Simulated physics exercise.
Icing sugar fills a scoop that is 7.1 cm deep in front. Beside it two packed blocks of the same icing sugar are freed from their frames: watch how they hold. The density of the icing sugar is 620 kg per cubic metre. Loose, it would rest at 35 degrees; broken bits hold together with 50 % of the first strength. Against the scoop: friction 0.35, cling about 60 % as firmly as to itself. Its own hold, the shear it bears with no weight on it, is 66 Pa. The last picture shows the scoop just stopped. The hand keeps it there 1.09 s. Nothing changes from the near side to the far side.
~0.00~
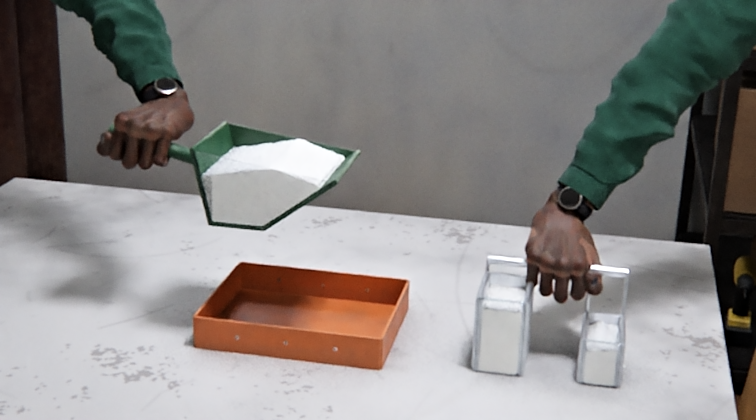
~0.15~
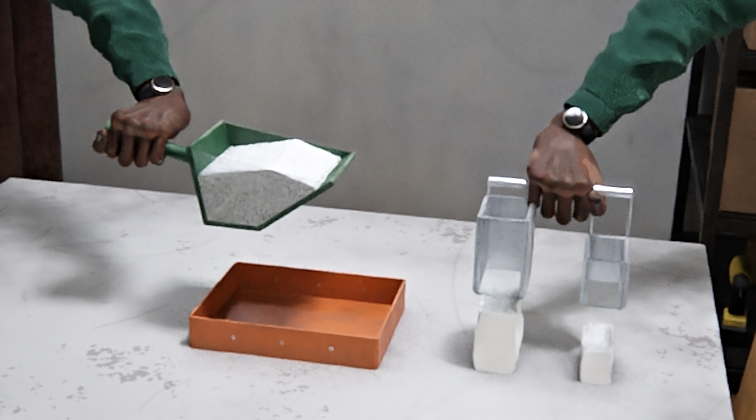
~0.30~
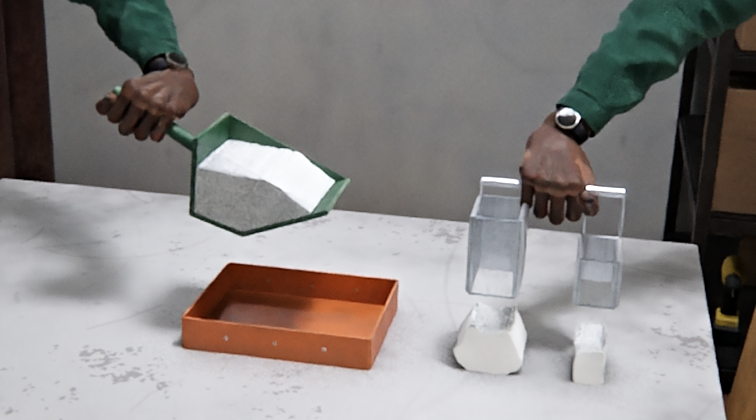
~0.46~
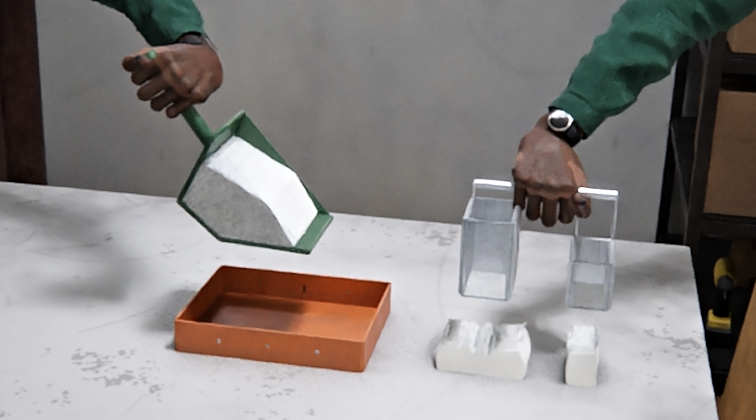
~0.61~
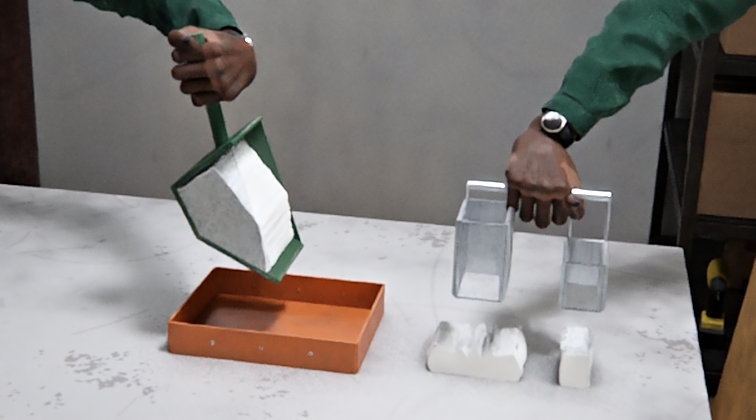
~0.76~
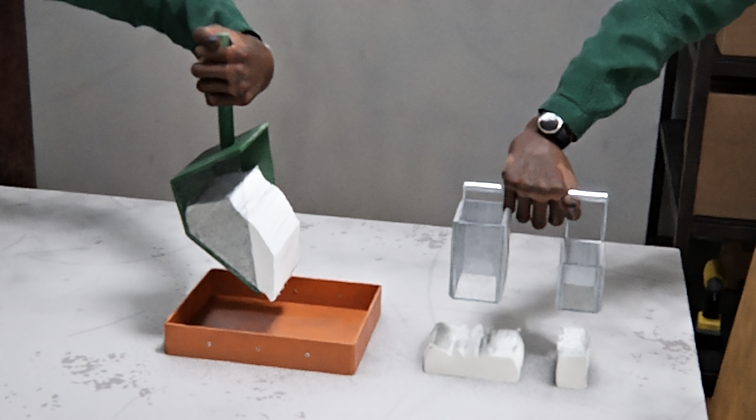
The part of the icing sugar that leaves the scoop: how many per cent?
The part of the icing sugar that leaves the scoop is near 100 %.
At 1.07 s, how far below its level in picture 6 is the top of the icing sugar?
About 15.5 cm.
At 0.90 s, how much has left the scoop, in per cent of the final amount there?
About 50 %.
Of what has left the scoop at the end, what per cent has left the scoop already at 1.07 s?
Some 100 per cent.
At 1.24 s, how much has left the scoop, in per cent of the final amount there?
About 100 %.
After 0.90 s, the scoop is at 75 degrees and 49 % has left it.
After 1.07 s, the scoop is at 75 degrees and 100 % has left it.
After 1.24 s, the scoop is at 75 degrees and 100 % has left it.
After 1.41 s, the scoop is at 75 degrees and 100 % has left it.
After 1.52 s, the scoop is at 75 degrees and 100 % has left it.
